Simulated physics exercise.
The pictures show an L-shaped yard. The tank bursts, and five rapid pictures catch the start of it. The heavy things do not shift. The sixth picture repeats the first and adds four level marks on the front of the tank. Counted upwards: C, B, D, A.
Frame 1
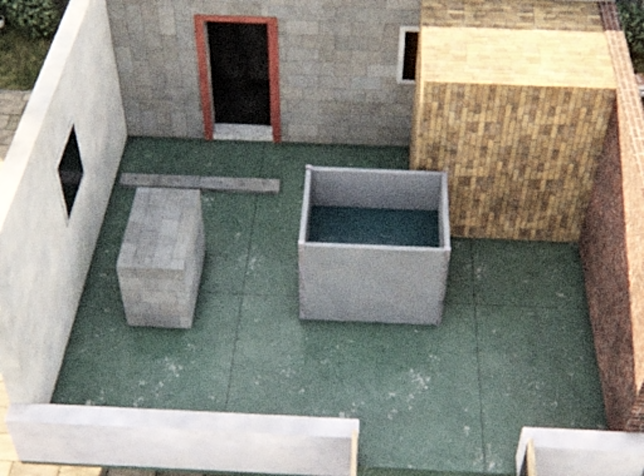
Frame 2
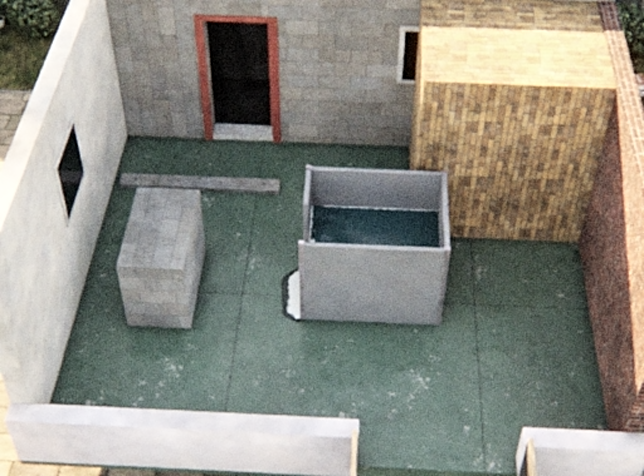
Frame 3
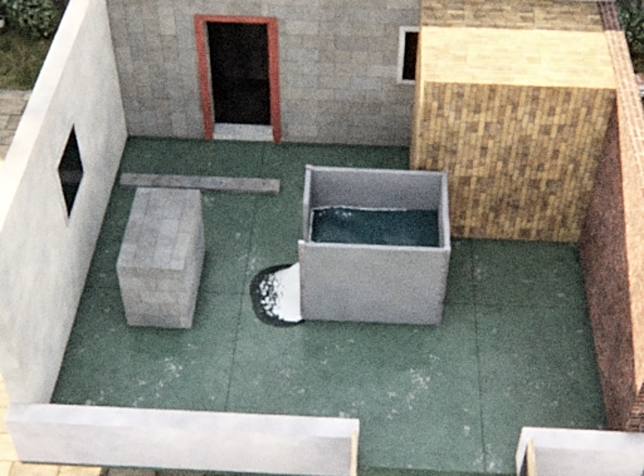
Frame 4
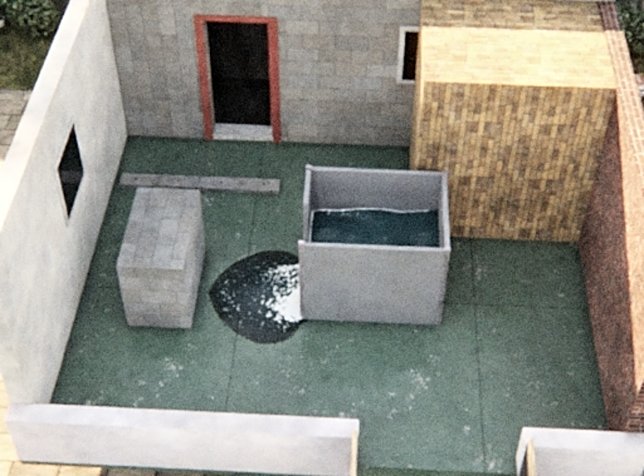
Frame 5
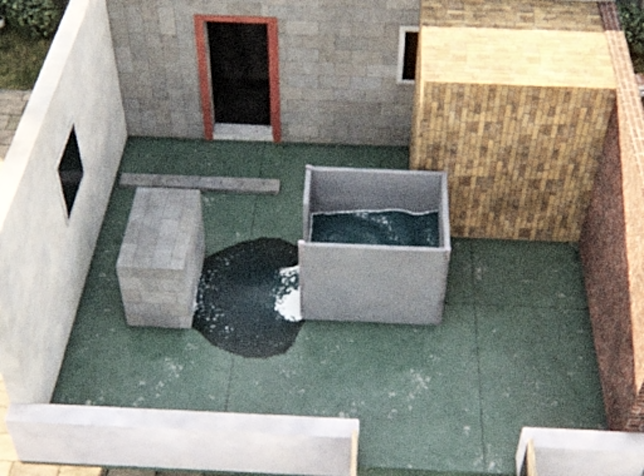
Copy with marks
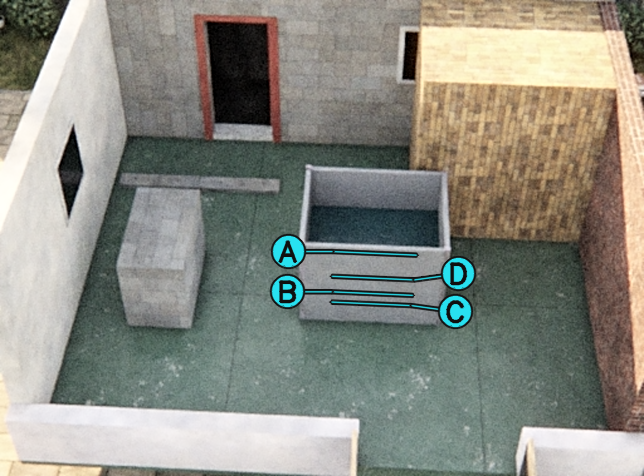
In this clip, water gushes from the left side of a grey tank in a walled yard, spreading across the green ground as a dark, foam-flecked pool that reaches a grey block while the water in the tank ripples.
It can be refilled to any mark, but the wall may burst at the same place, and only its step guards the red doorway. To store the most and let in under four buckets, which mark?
Go for D.
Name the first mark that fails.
Mark A.
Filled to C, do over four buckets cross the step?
No, that is safe.
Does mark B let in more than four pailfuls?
No, not at all.
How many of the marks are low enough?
Three.
On the marked copy, A at (374, 253); B at (372, 293); C at (371, 303); D at (373, 278); from the bottom up C, B, D, A.
Choosing A, about 13 bucketfuls get in.
Choosing B, nothing gets over.
Choosing C, nothing gets over.
Choosing D, a splash gets over, under a bucket.
